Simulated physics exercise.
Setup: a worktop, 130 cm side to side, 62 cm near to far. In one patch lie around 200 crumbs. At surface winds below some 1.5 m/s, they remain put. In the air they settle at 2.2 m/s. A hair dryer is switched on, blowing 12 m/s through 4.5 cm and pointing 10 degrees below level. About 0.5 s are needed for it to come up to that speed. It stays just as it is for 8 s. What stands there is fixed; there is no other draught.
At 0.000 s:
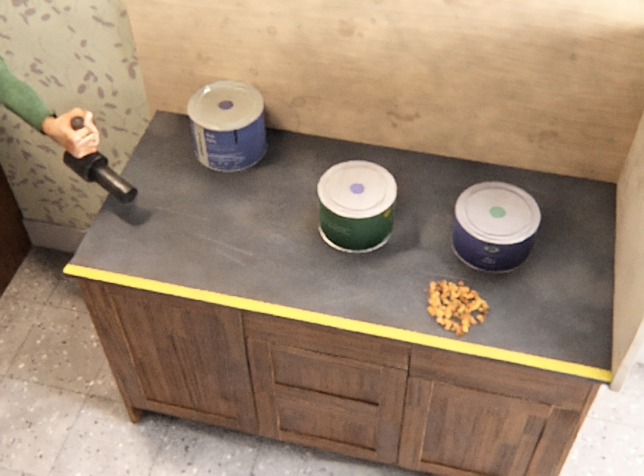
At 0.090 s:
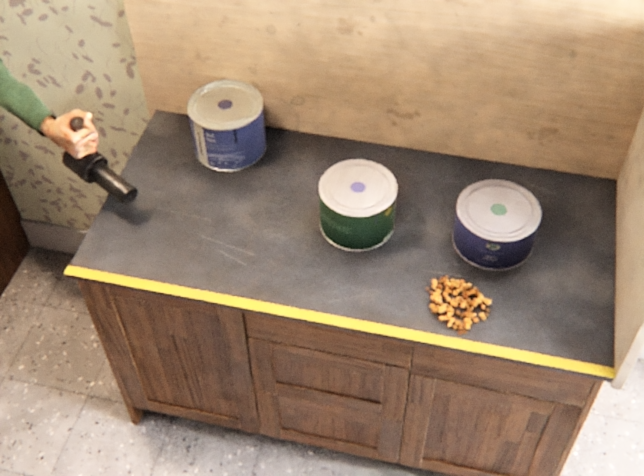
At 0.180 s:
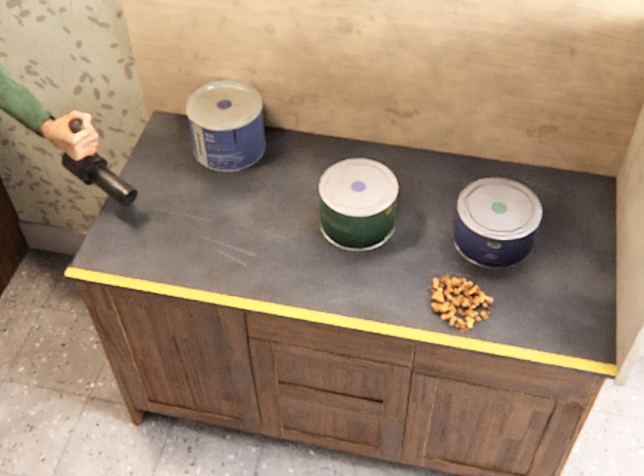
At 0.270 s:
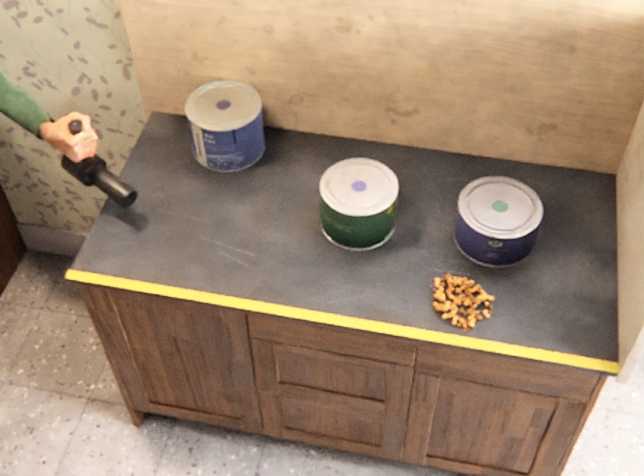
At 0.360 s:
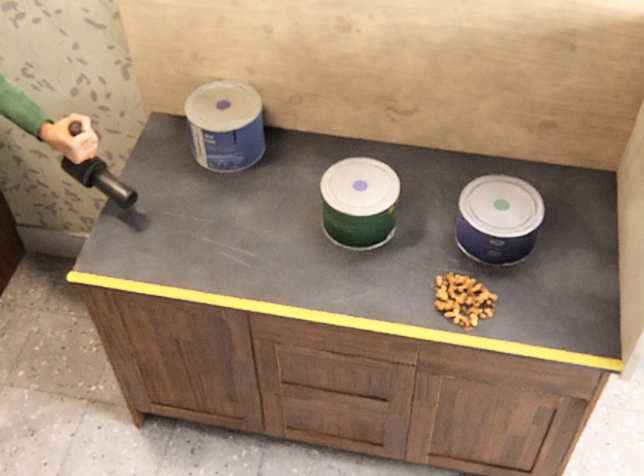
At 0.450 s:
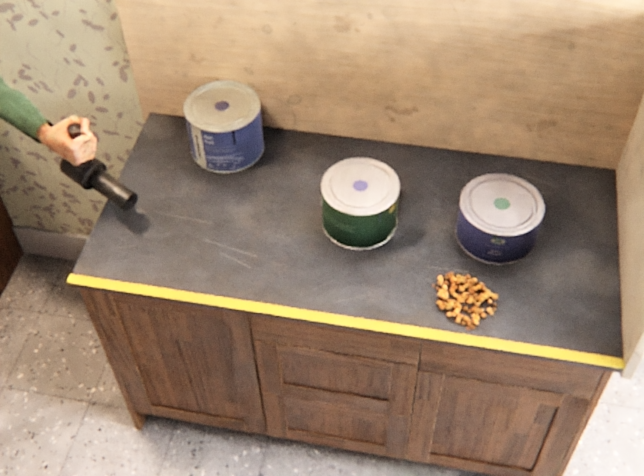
The clip opens on a dark countertop with a yellow front edge, three large tins and a small heap of orange-brown crumbs at the right. A hand in a green sleeve holds a black hair dryer at the left, angled down toward the surface. Throughout, the crumbs lie unstirred and the tins stay put.
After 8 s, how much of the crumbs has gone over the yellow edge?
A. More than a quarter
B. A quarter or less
A quarter or less (B).
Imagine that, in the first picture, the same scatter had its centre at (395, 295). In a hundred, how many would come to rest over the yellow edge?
That comes to some 20 in a hundred.
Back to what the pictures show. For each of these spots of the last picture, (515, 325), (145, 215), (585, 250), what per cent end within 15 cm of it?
20 %, 0 %, 30 %.
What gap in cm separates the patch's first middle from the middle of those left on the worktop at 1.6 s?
Measured offset: Approx. 20 cm.
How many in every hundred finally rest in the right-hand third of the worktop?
Roughly 90 in a hundred.
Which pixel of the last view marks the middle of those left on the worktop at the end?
Centre: Approx. (588, 310) px, last frame.
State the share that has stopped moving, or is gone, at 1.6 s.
The share is about 20 %.
After 1.6 s, 78 % are on the move or not yet settled, 5 % are over the yellow edge; the middle of those still in play is near (558, 310).
After 2.6 s, 74 % are on the move or not yet settled, 6 % are over the yellow edge; the middle of those still in play is near (579, 310).
After 4.4 s, 68 % are on the move or not yet settled, 6 % are over the yellow edge; the middle of those still in play is near (588, 310).
After 8.0 s, at the end, 6 % are over the yellow edge; the middle of those still in play is near (588, 310).
